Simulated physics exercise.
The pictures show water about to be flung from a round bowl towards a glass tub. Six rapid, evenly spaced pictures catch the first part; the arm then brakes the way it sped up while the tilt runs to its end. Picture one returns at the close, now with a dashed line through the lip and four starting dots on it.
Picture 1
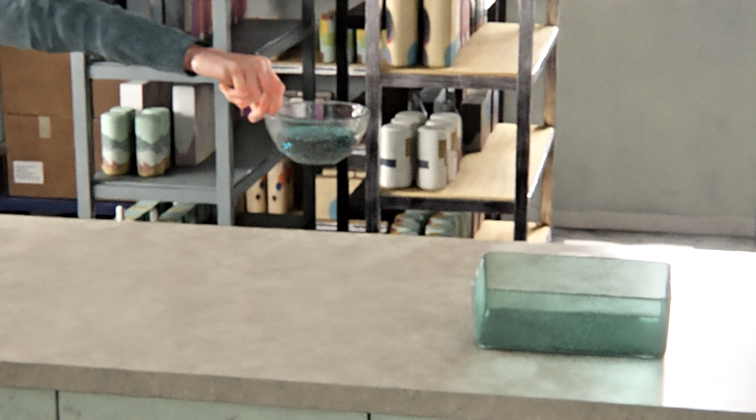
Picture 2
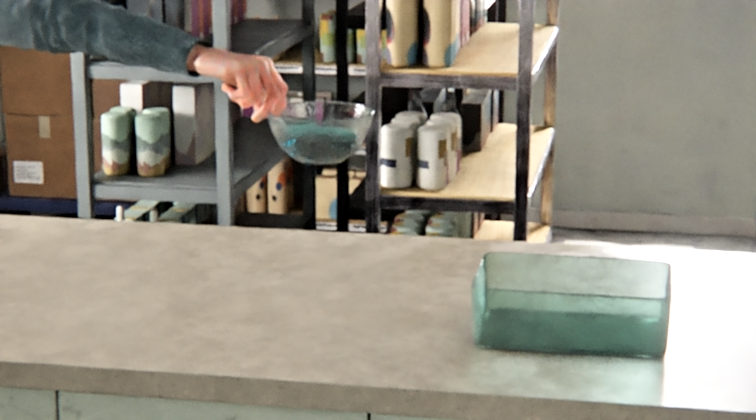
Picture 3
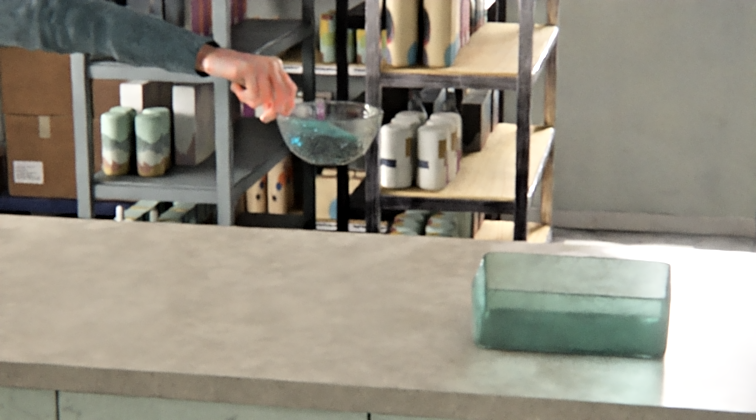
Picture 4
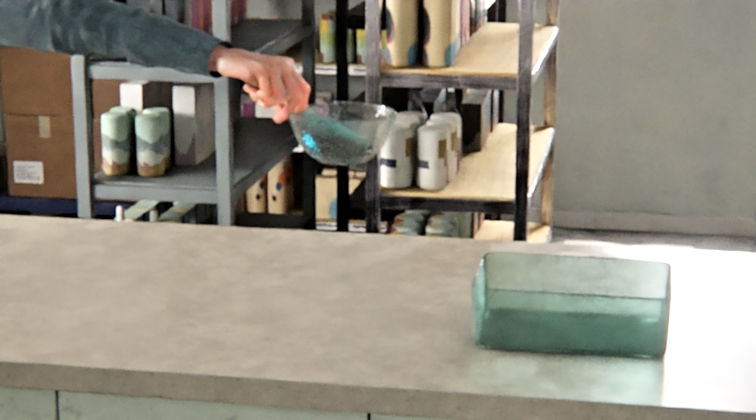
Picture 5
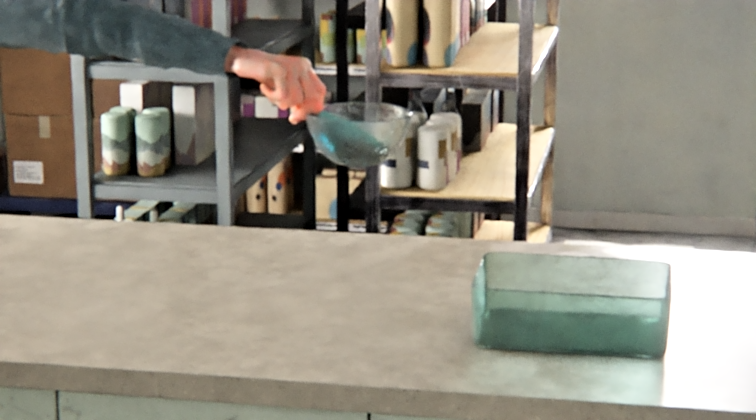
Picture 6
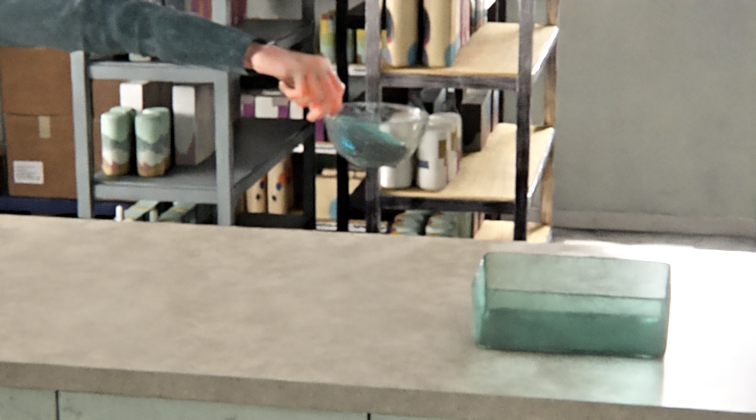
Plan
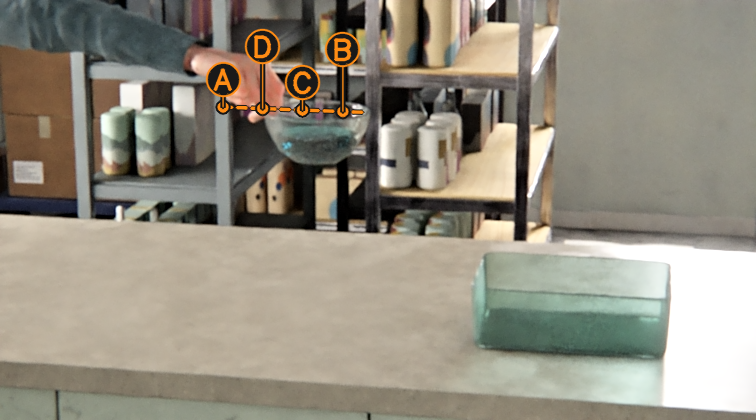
At the start, a hand at the upper left holds a clear round bowl of bluish water above a counter, with a green-tinted glass tub at the right. The hand then carries the bowl a short way rightward, the water shifting and sloshing inside, while the tub stays still.
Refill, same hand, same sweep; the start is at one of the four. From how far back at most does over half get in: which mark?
B.
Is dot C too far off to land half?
Yes.
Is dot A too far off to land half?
Yes.
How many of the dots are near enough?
One of the four.
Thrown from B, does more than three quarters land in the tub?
No, less.
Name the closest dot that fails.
The answer is C.
In orange, A at (223, 107); B at (342, 111); C at (302, 110); D at (262, 108).
For dot A, about 0 % lands in the tub, 100 % falls short.
For dot B, about 65 % lands in the tub, 26 % falls short and 10 % goes beside or beyond.
For dot C, about 36 % lands in the tub, 59 % falls short and 5 % goes beside or beyond.
For dot D, about 2 % lands in the tub, 97 % falls short.
